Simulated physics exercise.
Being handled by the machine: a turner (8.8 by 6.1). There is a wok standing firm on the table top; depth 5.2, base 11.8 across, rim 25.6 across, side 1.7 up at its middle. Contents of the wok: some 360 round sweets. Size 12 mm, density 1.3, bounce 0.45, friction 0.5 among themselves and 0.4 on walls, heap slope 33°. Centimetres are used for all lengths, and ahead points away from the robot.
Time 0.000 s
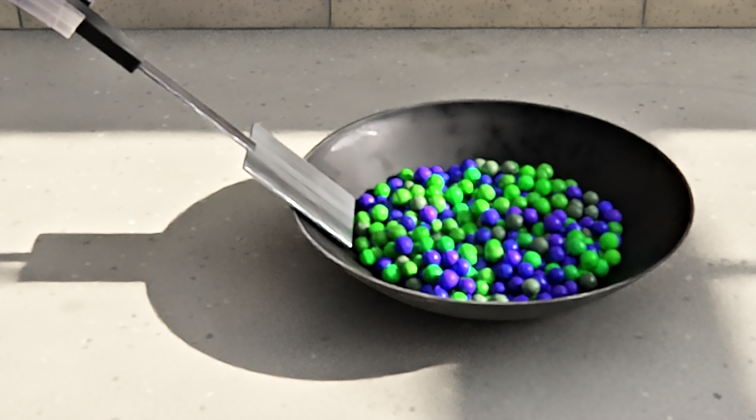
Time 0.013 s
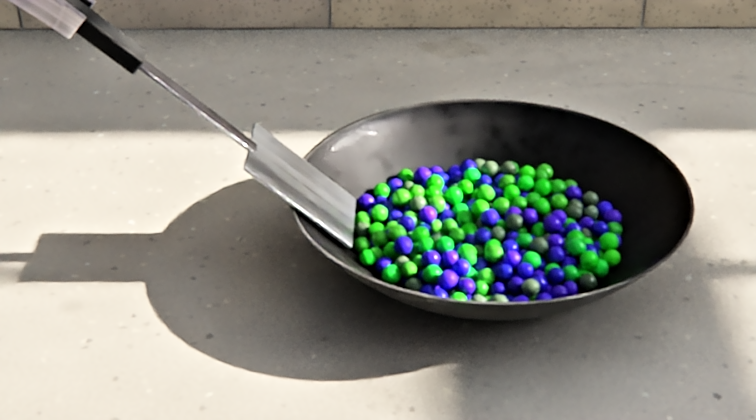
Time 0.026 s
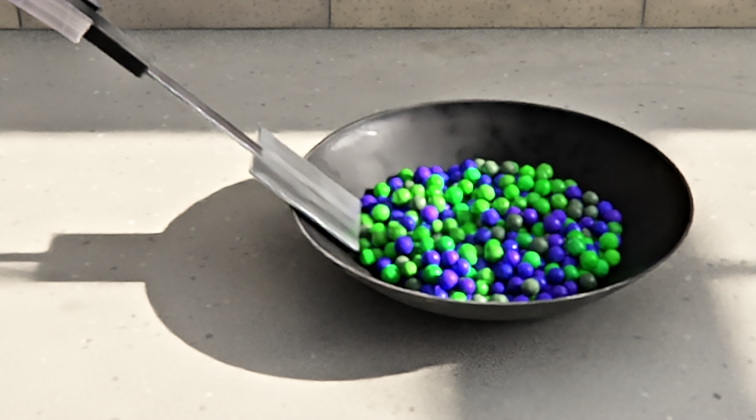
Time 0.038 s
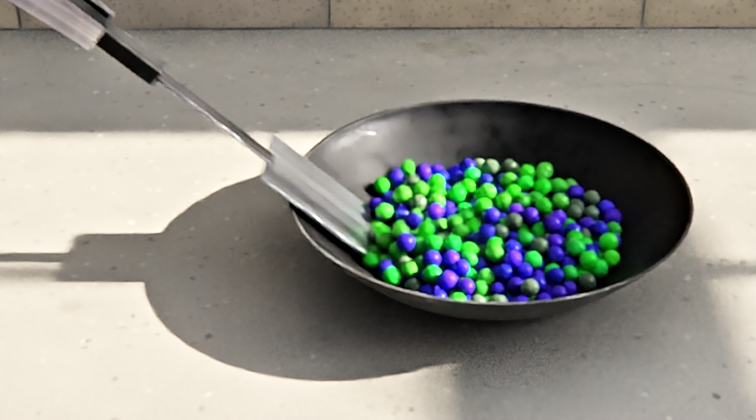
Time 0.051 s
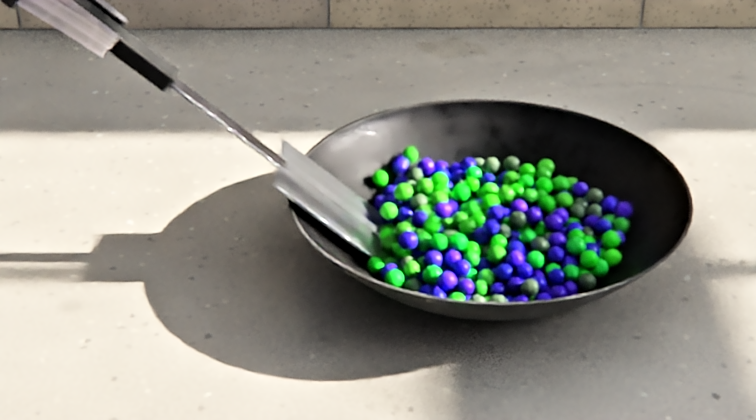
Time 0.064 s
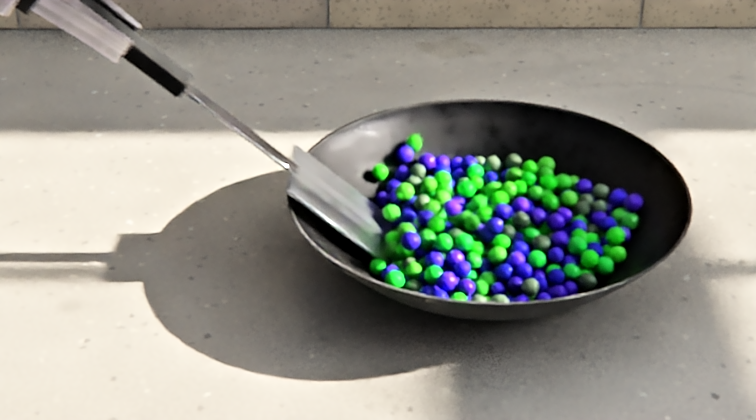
A metal turner slides down into a black wok, pushing green and purple balls rightward.
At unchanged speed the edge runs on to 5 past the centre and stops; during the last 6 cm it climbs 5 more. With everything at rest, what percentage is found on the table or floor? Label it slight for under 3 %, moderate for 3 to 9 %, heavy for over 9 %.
Label: Slight.
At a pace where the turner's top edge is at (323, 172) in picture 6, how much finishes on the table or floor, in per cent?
About 10 percent.
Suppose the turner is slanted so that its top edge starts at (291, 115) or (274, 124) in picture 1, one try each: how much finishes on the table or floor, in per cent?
Close to 0 and 0 percent respectively.
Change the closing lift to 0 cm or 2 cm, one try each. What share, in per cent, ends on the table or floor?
It comes to around 0 per cent on the first try and around 0 per cent on the second.
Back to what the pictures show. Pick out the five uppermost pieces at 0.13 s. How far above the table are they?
Height: Approx. 5 cm.
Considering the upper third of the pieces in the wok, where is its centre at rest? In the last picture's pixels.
Around (598, 211).
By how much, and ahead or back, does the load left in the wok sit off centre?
Ahead, by around 3.5 cm.
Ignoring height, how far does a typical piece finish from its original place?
Distance: Near 3 cm.
After 0.13 s, sloping 42°, highest piece 5 above the table; 361 in the wok.
After 0.19 s, sloping 42°, highest piece 6 above the table; 361 in the wok.
After 0.42 s, sloping 42°, highest piece 6 above the table; 356 in the wok, 3 on the table or floor, 2 on the blade or in flight.
After 1.47 s, sloping 42°, highest piece 6 above the table; 356 in the wok, 5 on the table or floor.
In the end, 356 in the wok, 5 on the table or floor. That is 1 % on the table or floor.
